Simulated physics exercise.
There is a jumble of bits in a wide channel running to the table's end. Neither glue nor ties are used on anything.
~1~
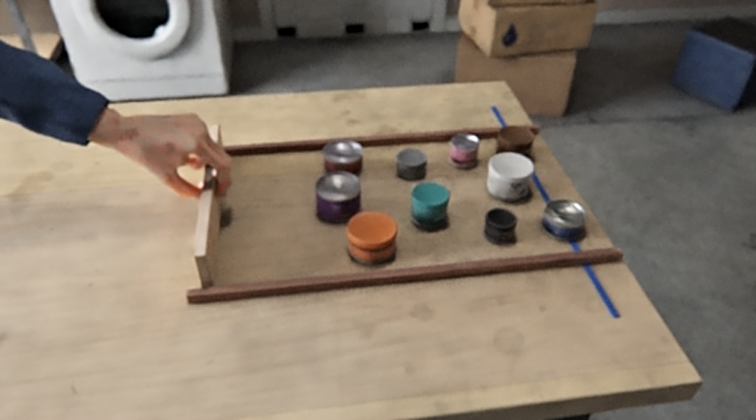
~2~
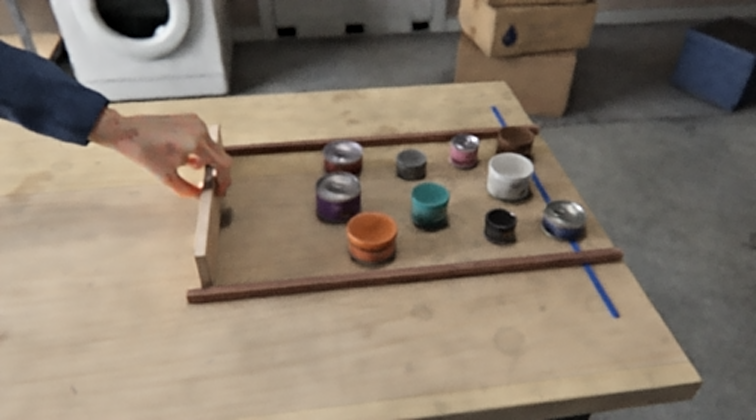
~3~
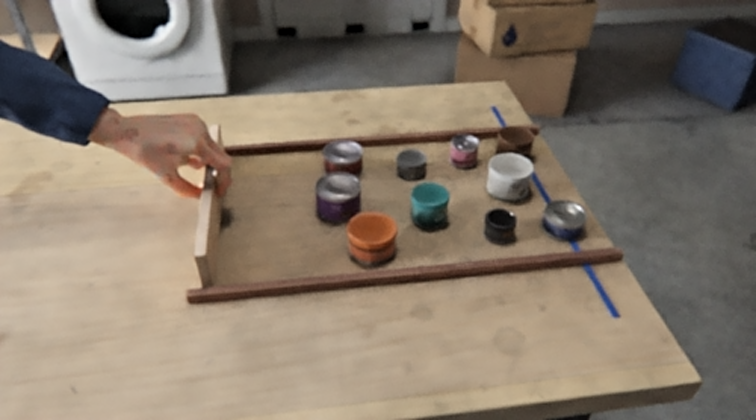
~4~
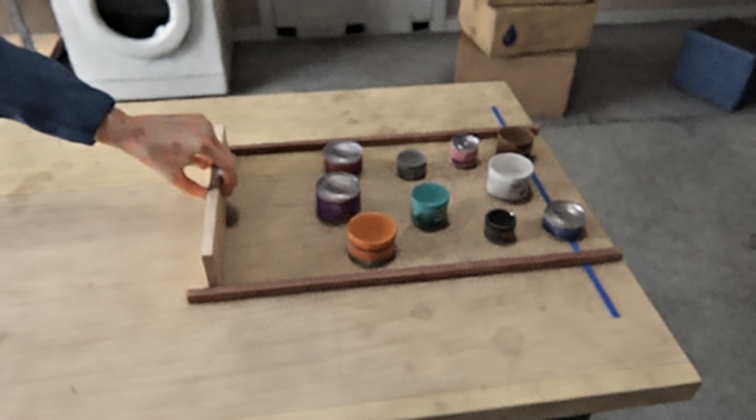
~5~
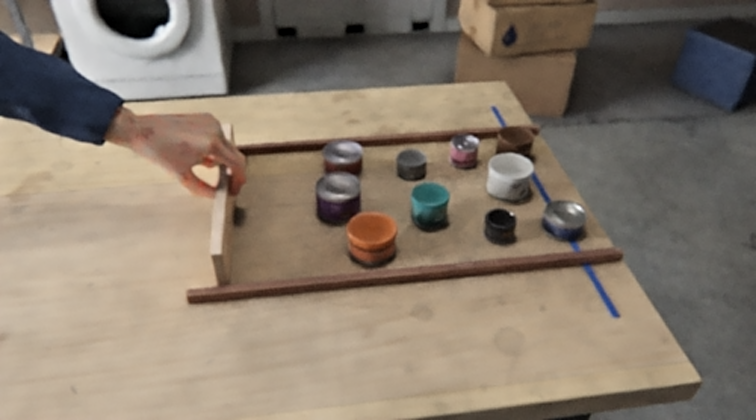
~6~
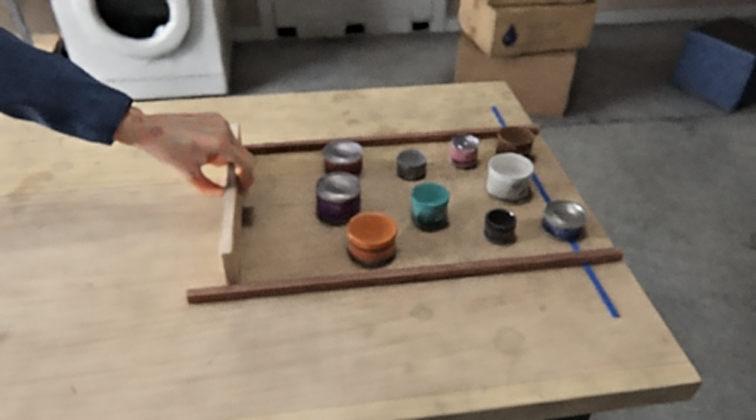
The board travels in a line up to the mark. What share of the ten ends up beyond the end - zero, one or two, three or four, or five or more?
What ends up beyond the end is five or more of them.
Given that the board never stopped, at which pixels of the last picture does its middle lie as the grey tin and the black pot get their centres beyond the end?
The middle is at (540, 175) when it's the grey tin, and at (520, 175) when it's the black pot.
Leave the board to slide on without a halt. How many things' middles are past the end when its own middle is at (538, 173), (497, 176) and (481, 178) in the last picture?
Respectively, 6, 2 and 0.
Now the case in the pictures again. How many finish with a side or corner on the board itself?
3 end up touching it.
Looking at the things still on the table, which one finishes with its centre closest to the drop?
That'd be the grey tin, foremost of the lot.
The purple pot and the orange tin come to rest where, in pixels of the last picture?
The purple pot at (565, 179), the orange tin at (591, 221).
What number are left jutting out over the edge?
Expected count: 4.
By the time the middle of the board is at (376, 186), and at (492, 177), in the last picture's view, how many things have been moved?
At the first place 5, at the second 10.
Soon after, none off yet; blue pot at rest near (564, 221); brown tub at rest near (514, 146); white tin at rest near (509, 177).
In the end, the number that fall off is five or more; gone, turquoise tin, pink tin, black pot, white tin, brown tub and blue pot.
